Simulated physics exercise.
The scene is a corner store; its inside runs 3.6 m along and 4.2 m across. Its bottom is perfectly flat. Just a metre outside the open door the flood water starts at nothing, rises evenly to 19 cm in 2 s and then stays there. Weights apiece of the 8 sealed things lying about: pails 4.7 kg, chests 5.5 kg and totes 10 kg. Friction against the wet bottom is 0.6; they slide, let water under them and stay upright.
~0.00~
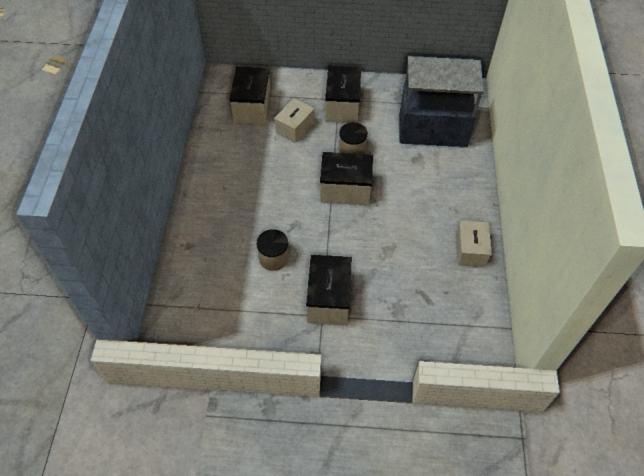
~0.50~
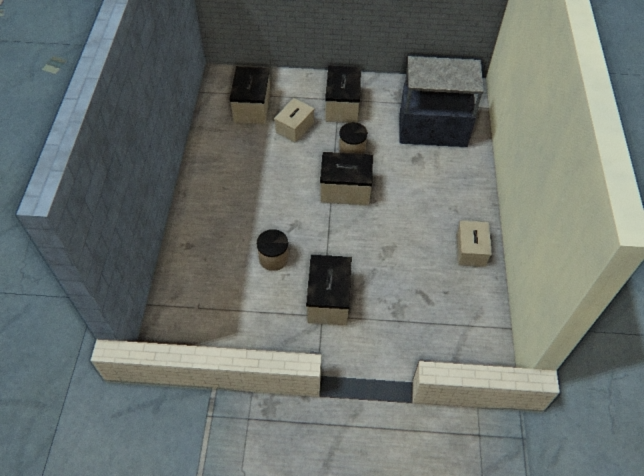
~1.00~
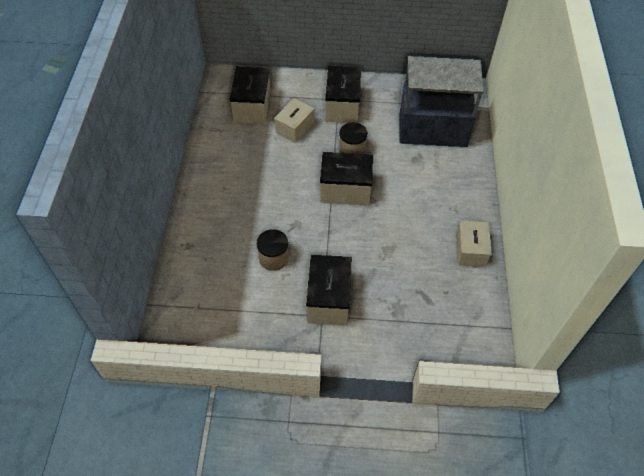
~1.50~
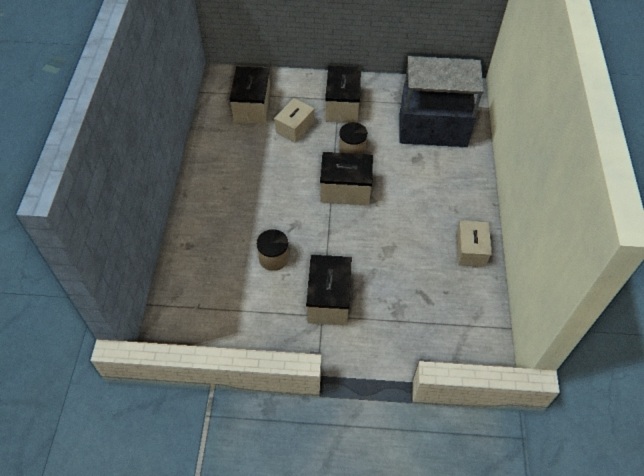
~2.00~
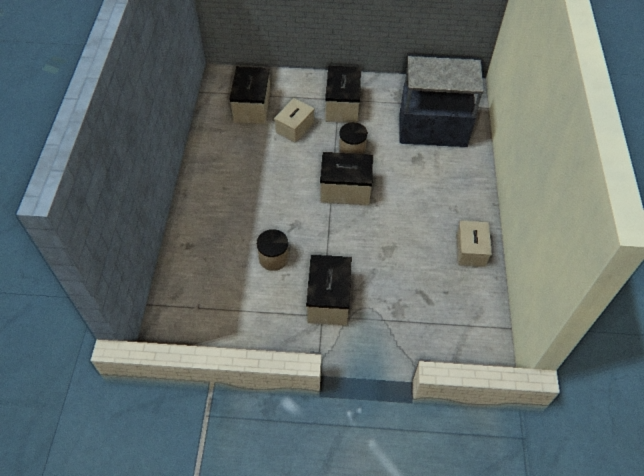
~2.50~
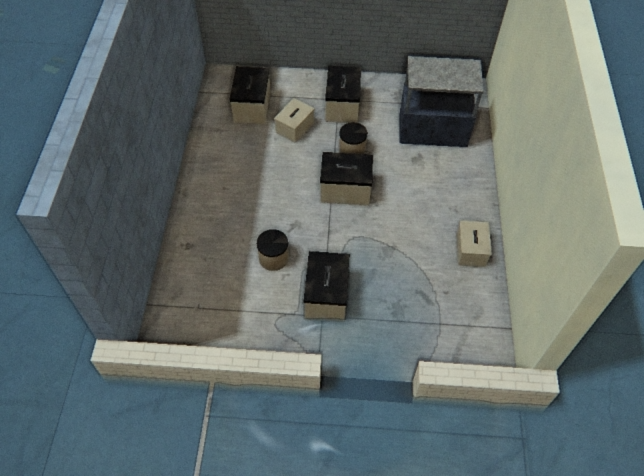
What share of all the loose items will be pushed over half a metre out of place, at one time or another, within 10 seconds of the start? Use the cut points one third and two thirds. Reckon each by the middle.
It falls from one third to two thirds.
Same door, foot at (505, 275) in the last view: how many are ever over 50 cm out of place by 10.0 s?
In that case the number is 4.
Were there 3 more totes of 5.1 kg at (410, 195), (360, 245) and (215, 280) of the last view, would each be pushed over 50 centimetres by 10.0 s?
Above the limit, then above the limit, then inside the limit.
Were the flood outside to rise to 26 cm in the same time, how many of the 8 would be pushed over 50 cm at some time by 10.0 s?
In that case the number is 7.
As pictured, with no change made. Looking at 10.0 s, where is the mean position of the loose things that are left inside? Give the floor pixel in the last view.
That lands at roughly (319, 141).
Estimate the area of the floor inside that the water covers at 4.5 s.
Somewhere about 10.0 m2, give or take.
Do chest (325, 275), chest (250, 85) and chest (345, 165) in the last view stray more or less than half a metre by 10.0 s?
Result, in turn: Exceeded / stayed within / exceeded.
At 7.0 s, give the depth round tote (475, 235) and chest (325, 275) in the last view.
Roughly 6 and 4 cm.
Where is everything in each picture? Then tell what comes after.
In the first frame, a chest at (330, 280), on the bottom; a pail at (272, 242), on the bottom; 0.0 m2 under water; 0 of 8 have shifted.
In the second frame, a chest at (330, 280) rests on the ground; a pail at (272, 242) rests on the ground; water covers 0.0 m2; 0 of 8 have shifted.
In the third frame, a chest at (330, 280), on the bottom; a pail at (272, 242), on the bottom; 0.0 m2 under water; 0 of 8 have shifted.
In the fourth frame, a chest at (330, 280), on the bottom; a pail at (272, 242) rests on the ground; 0.0 m2 under water; 0 of 8 have shifted.
In the fifth frame, a chest at (330, 280), on the bottom; a pail at (272, 242) rests on the ground; water covers 0.4 m2; 0 of 8 have shifted.
In the sixth frame, a chest at (327, 277), on the bottom, 4 cm from its start; a pail at (272, 242), on the bottom; water covers 1.5 m2; 0 of 8 have shifted.
After 3.5 s 1 of 8 are over 50 cm from their spots; 1 afloat.
After 4.5 s 1 of 8 are over 50 cm from their spots; 2 afloat.
After 7.0 s 3 of 8 are over 50 cm from their spots; 4 afloat.
After 10.0 s 4 of 8 are over 50 cm from their spots, and 4 have been at some point; 7 afloat.
